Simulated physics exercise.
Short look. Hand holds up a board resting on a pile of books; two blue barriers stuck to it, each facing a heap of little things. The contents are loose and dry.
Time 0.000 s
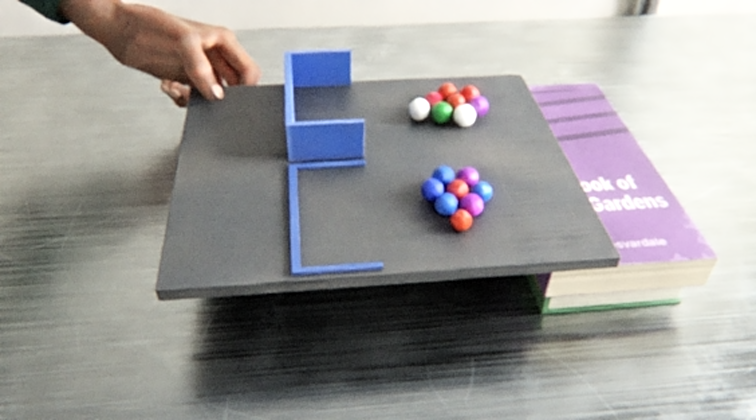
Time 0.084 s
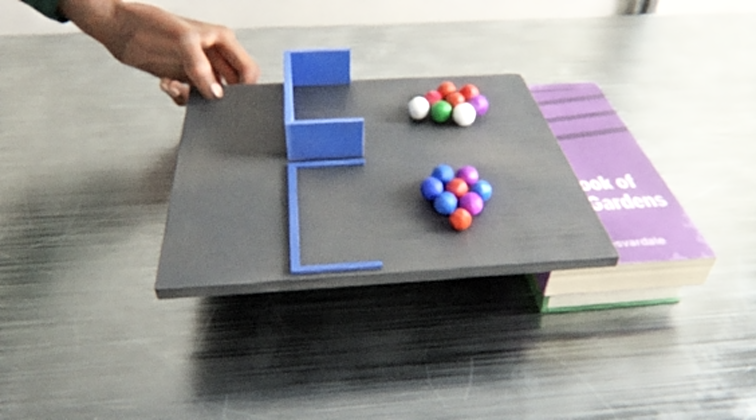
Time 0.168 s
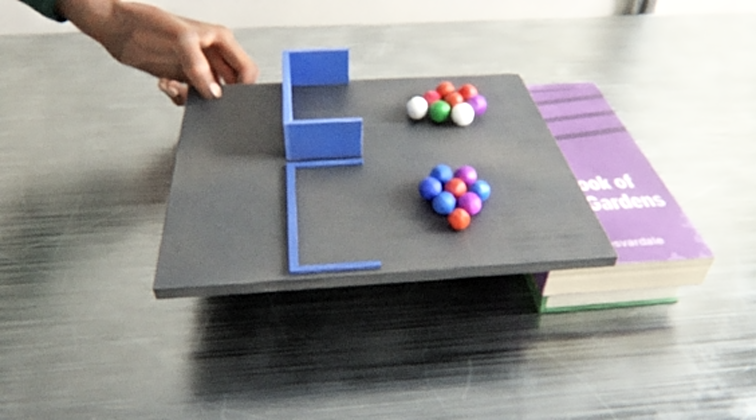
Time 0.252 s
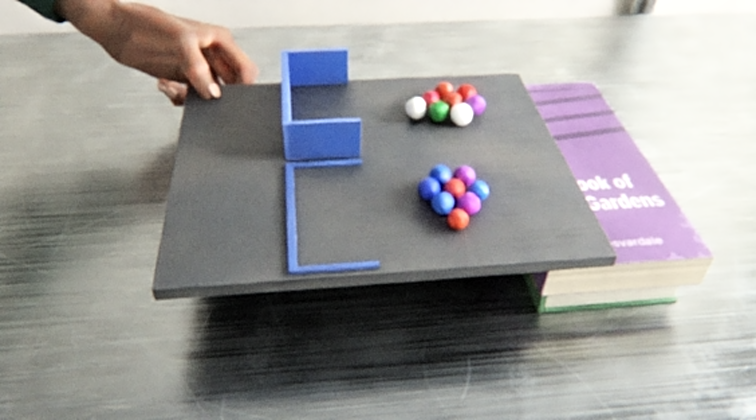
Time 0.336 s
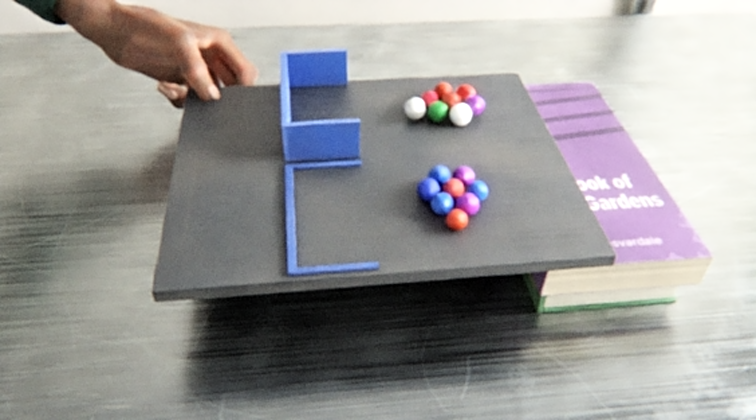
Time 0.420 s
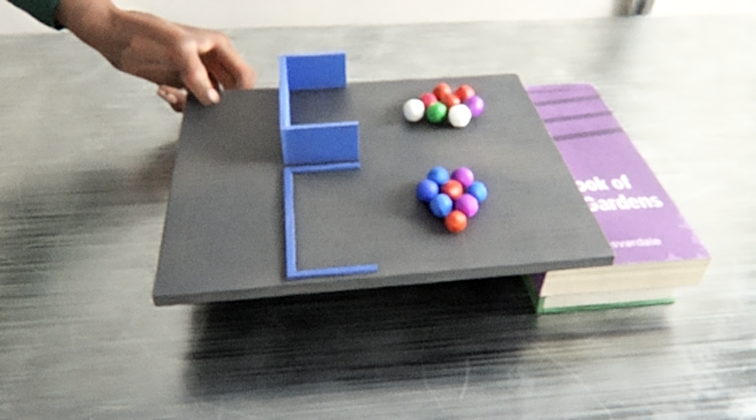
On a metal tabletop, a hand steadying a dark board propped on books, colourful balls clustered unmoving beside two blue barriers.
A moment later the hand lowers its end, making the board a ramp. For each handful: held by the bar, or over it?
My prediction: I expect the nearer handful to end up beyond its barrier; I expect the farther handful to be kept back by its barrier.
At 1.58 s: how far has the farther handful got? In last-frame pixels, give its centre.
I'd point at about (301, 143).
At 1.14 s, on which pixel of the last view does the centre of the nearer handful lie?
It will be centred somewhere around (298, 234).
After 0.77 s, board sloping at 7°; nearer handful on its way down; farther handful on its way down.
After 1.14 s, board sloping at 12°; nearer handful about a quarter past its bar; farther handful has reached its bar.
After 1.58 s, board resting at 12°; nearer handful most past its bar; farther handful has reached its bar.
By the end (2.8 s), board resting at 12°; nearer handful most past its bar; farther handful gathered behind its bar.
